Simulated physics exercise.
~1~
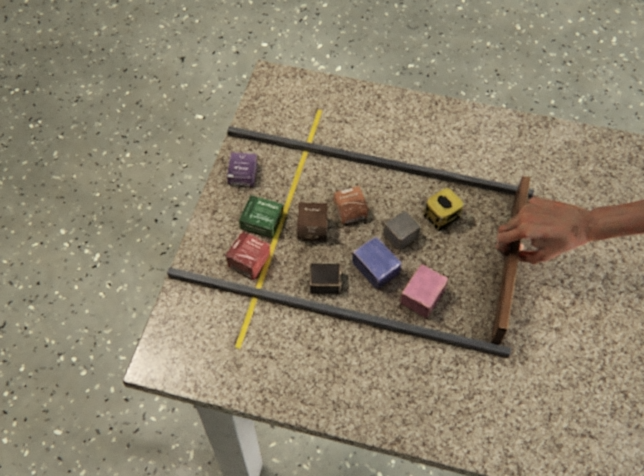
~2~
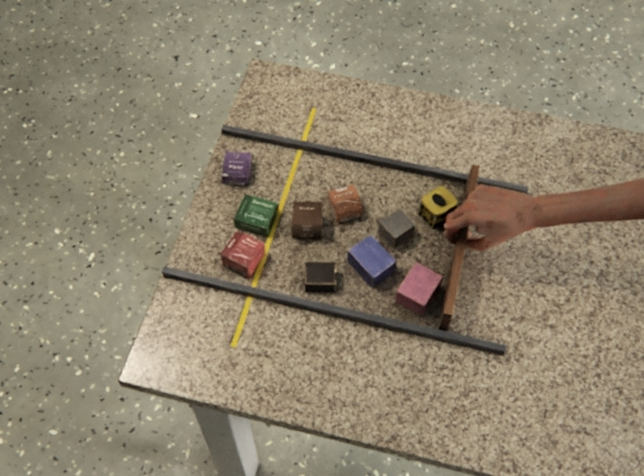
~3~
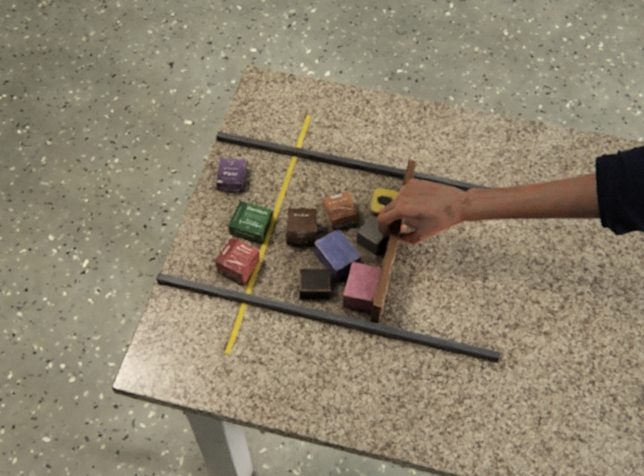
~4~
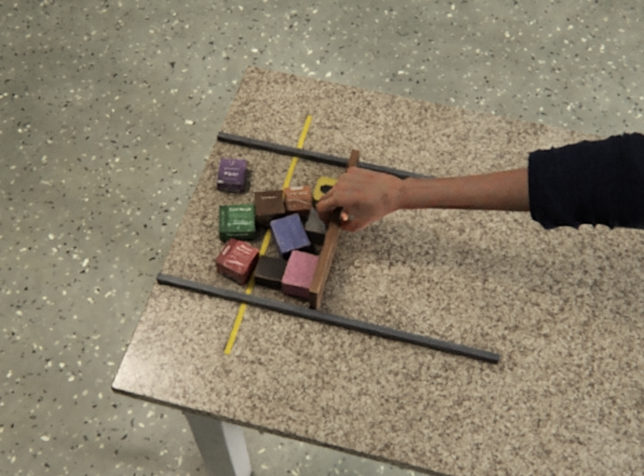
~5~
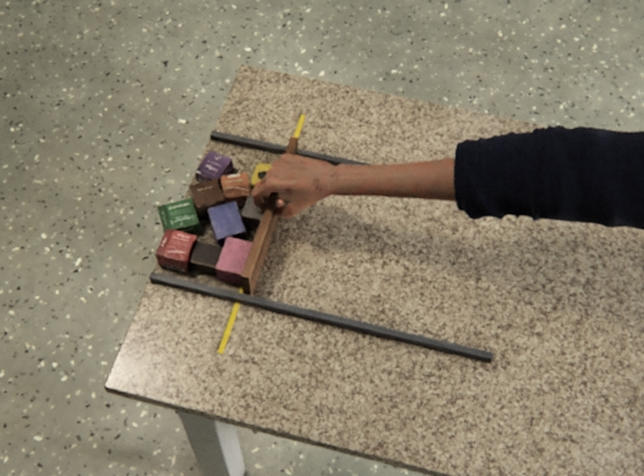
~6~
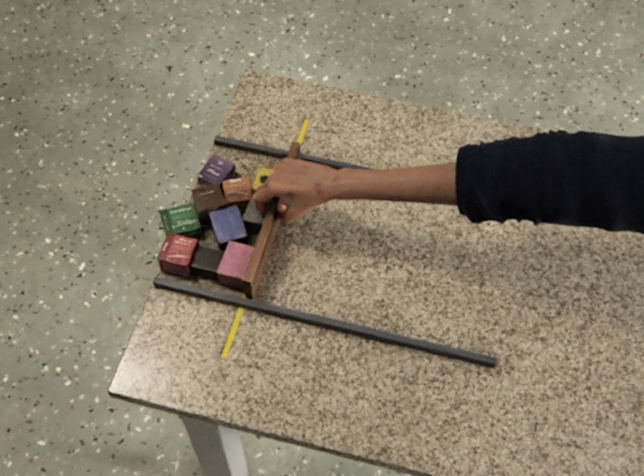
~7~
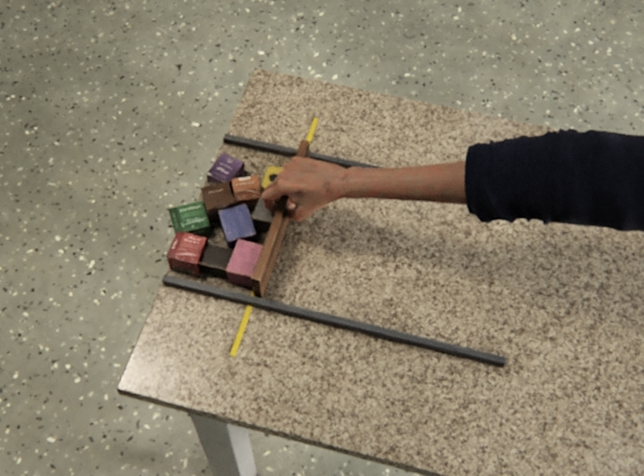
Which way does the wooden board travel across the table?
The board moves to the left, pushing the small blocks along ahead of it.
